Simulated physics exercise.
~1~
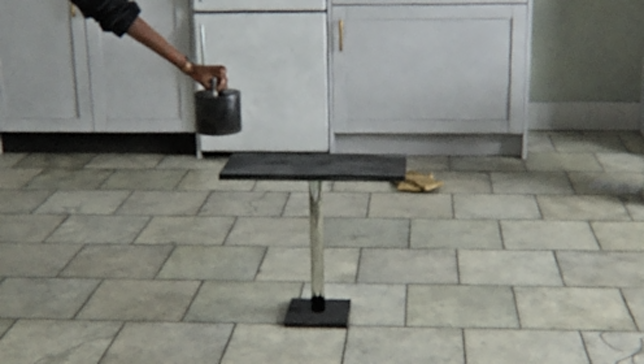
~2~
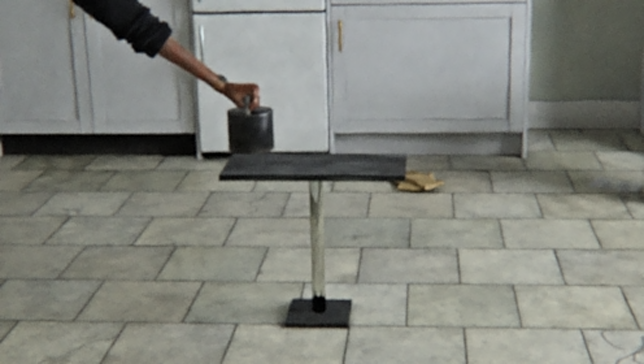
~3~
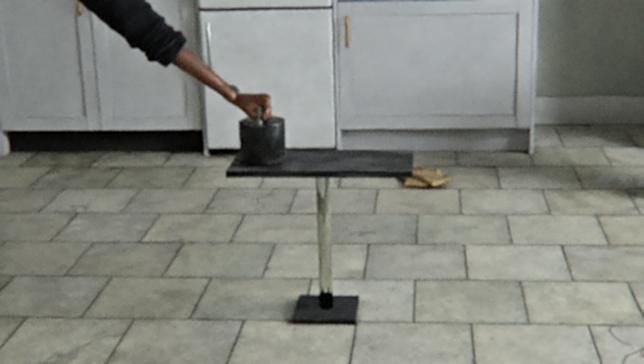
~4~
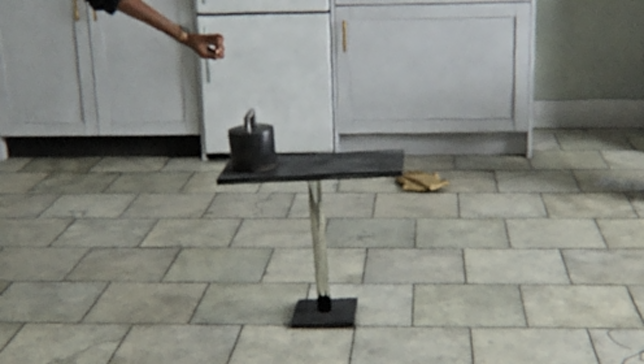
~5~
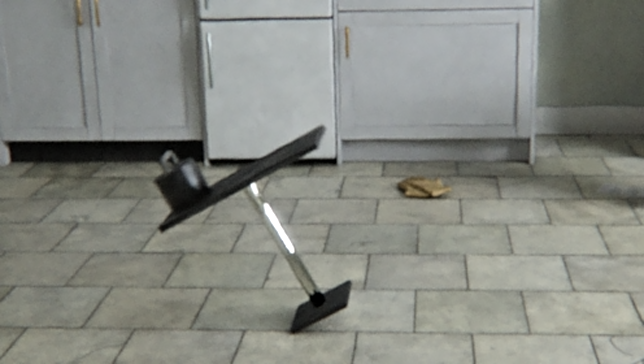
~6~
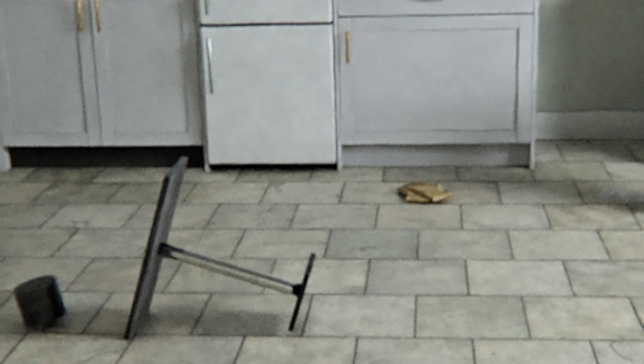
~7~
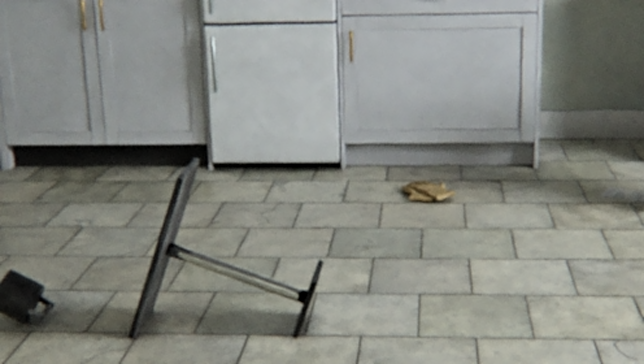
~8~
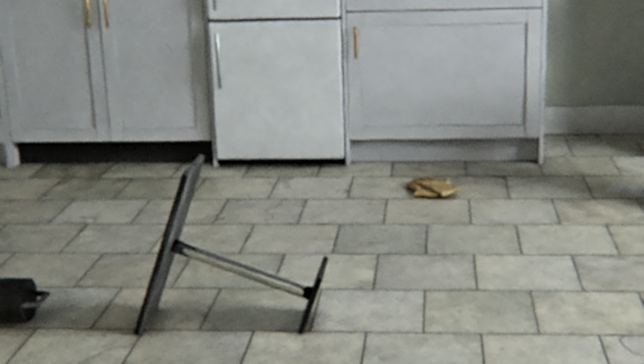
A small black side table with a slim silver post and a small square base stands on a grey tiled kitchen floor, seen from the front by a slightly swaying camera. Pale grey cabinets and a white door panel line the back, with a crumpled tan object on the tiles behind the table. From the upper left, a dark-sleeved arm lowers a dark, round, handled object onto the left end of the tabletop, then lets go and draws back. The table tips left, the object slides off and rolls to the left edge, and the table ends up toppled, resting on its tabletop edge and base.
